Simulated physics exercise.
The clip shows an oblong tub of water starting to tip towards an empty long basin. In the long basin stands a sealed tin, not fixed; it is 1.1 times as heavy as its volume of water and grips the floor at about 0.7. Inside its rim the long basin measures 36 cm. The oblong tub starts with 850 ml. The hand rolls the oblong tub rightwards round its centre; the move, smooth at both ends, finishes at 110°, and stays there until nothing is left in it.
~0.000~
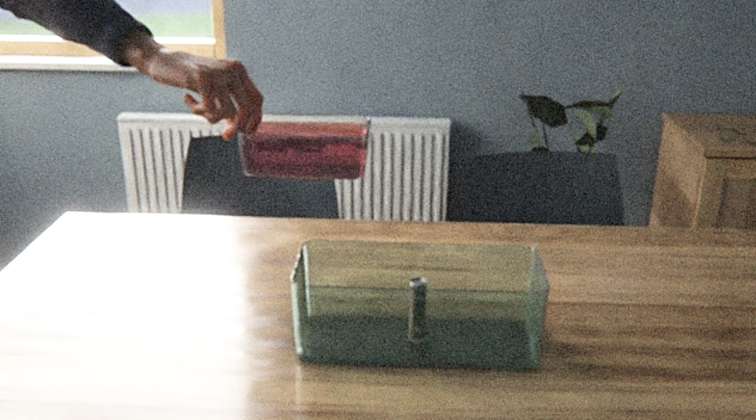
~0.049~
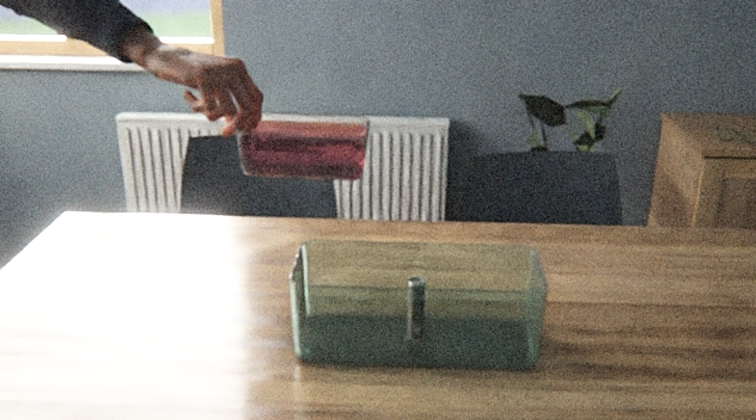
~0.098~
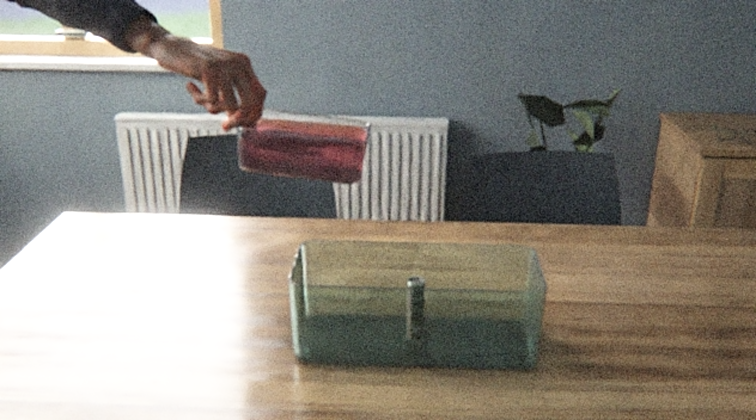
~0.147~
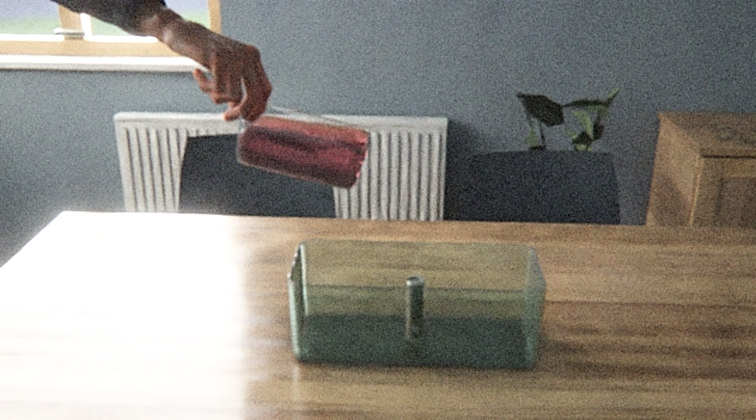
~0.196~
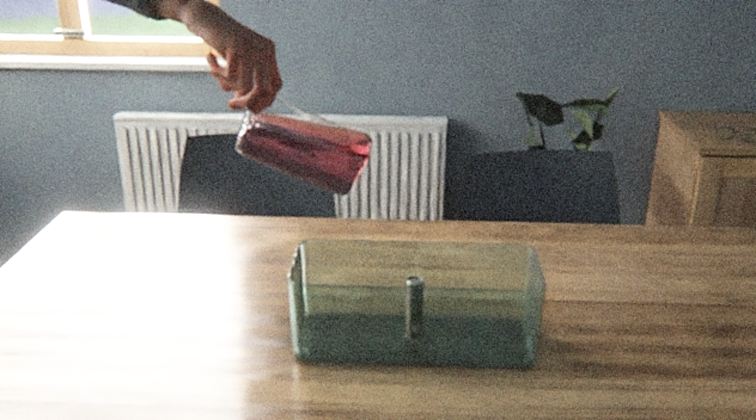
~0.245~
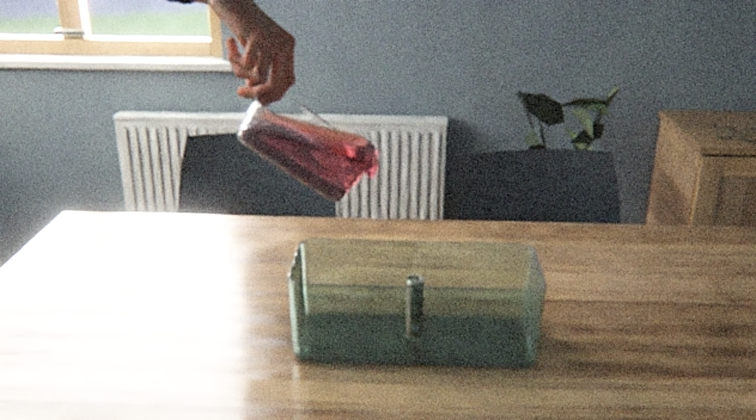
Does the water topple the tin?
It goes over.
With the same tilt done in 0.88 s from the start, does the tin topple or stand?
The tin remains upright.
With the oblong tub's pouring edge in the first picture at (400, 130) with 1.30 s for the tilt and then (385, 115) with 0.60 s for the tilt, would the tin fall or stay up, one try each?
First it stays up; then it falls.
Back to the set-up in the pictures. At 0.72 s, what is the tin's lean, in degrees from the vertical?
Near 5° from upright.
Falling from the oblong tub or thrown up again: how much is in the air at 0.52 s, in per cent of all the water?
Near 48 in a hundred.
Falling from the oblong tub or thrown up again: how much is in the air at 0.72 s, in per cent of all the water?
Some 2 per cent.
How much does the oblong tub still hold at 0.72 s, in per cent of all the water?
Near 0 in a hundred.
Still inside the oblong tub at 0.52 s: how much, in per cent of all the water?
Some 6 per cent.
After 0.52 s the tilt is 99° and 6 per cent is still to pour; the tin stands where it began.
After 0.72 s the tilt is 110° and 0 per cent is still to pour; the tin leans 6°.
After 0.92 s the tilt is 110° and 0 per cent is still to pour; the tin lies on its side.
After 1.15 s the tilt is 110° and 0 per cent is still to pour; the tin lies on its side.
In the end the tin lies on its side.
